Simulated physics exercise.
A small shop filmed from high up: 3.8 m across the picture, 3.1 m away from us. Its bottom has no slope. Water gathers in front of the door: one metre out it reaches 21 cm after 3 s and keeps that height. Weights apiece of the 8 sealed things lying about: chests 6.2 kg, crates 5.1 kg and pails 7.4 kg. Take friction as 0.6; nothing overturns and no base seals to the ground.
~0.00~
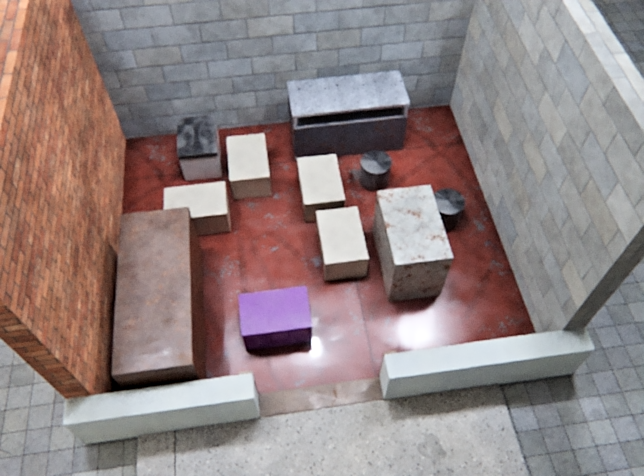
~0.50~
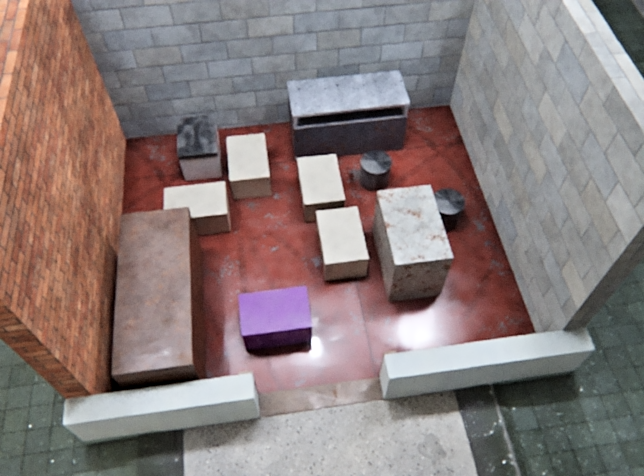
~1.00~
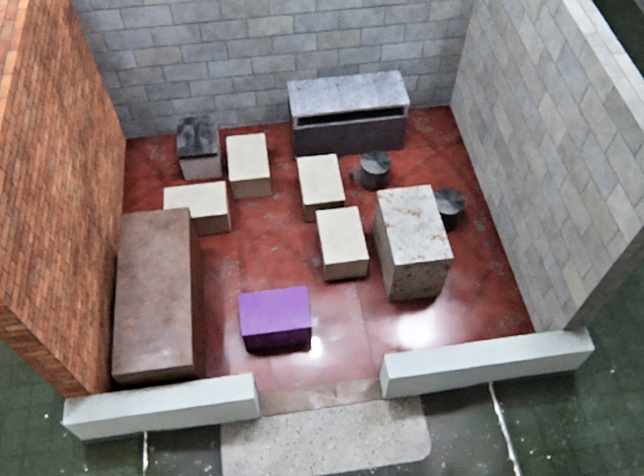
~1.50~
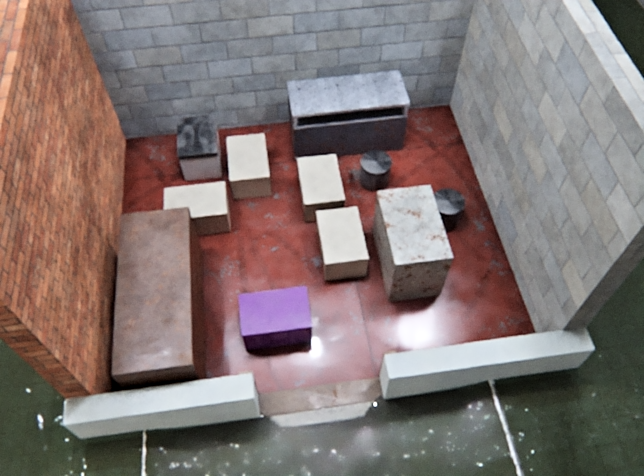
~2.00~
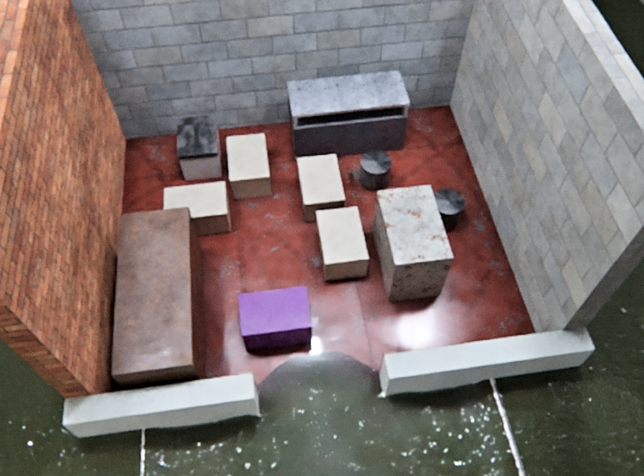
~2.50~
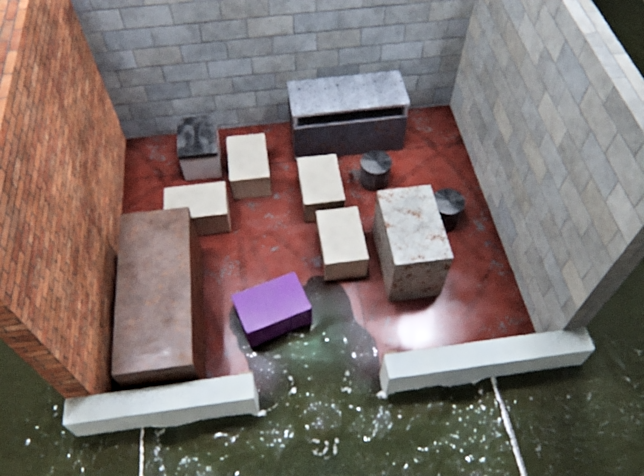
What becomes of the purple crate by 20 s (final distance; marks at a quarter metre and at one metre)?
The purple crate gets carried off.
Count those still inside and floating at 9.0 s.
I count 6.
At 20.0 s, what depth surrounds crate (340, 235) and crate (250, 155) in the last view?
Roughly 20 and 20 cm.
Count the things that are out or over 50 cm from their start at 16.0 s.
7 of them.
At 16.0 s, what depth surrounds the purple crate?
Roughly 19 cm.
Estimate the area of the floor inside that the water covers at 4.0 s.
Some 5.0 m2.
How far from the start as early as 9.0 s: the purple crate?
About 200 cm.
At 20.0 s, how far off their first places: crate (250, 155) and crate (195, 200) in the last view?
In that order: 100 cm, 60 cm.
After 4.0 s the purple crate is near (222, 225), 1.0 m from its start, afloat; 2 afloat.
After 9.0 s the purple crate is near (188, 166), 1.8 m from its start, afloat; 6 afloat.
After 16.0 s the purple crate is near (195, 158), 1.8 m from its start, afloat; 8 afloat.
After 20.0 s the purple crate is near (206, 154), 1.8 m from its start, afloat; 8 afloat.
